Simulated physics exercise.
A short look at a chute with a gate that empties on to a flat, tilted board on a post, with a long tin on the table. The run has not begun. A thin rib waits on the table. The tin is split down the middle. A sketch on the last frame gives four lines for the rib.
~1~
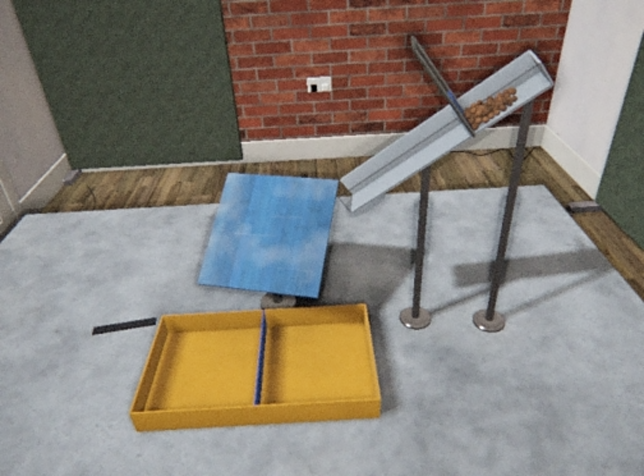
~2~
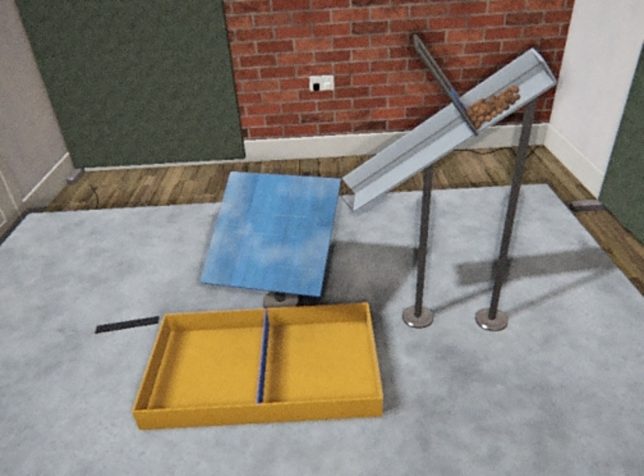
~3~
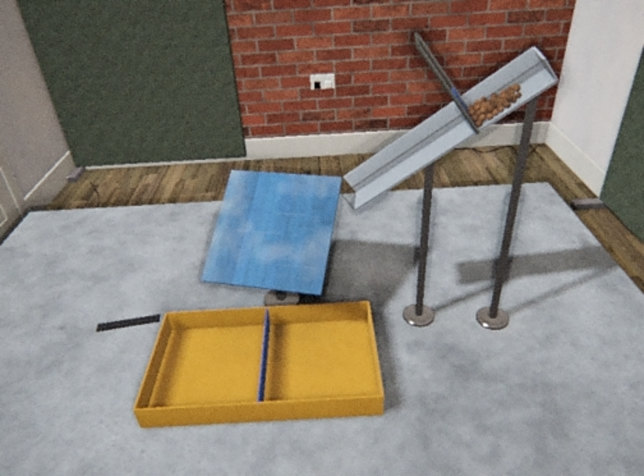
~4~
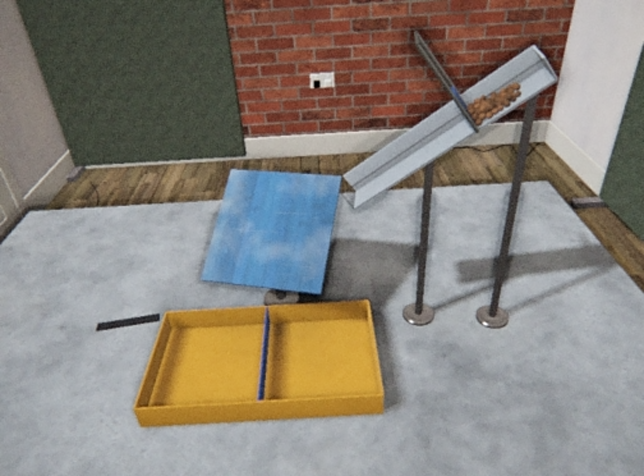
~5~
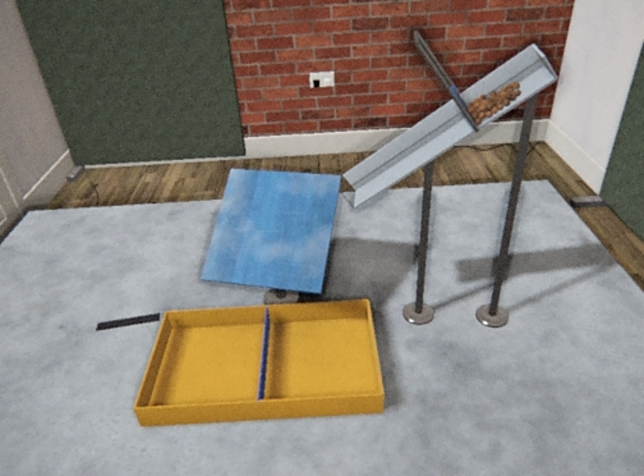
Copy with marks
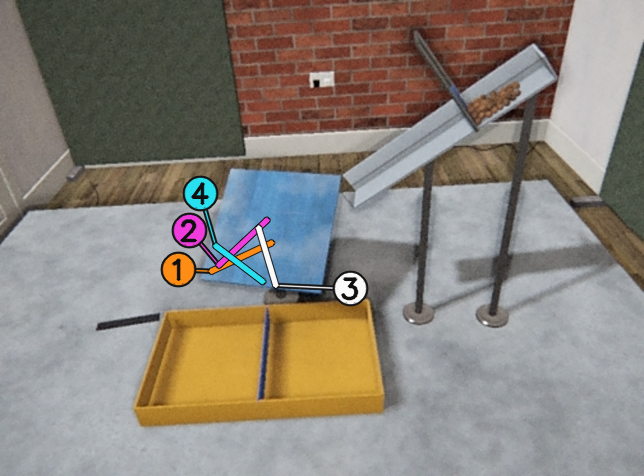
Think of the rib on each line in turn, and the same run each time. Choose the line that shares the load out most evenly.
It is 4.
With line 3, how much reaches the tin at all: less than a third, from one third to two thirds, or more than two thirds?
More than two thirds.
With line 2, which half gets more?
The left half.
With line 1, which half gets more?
Left.
On the marked copy, line 1 from (271, 242) to (211, 271); line 2 from (266, 220) to (218, 265); line 3 from (258, 227) to (275, 285); line 4 from (215, 245) to (262, 281).
For line 1, of what is caught, most in the left half, a small part in the right.
For line 2, of what is caught, most in the left half, a small part in the right.
For line 3, of what is caught, about a quarter in the left half, most in the right.
For line 4, of what is caught, about half in the left half, about half in the right.
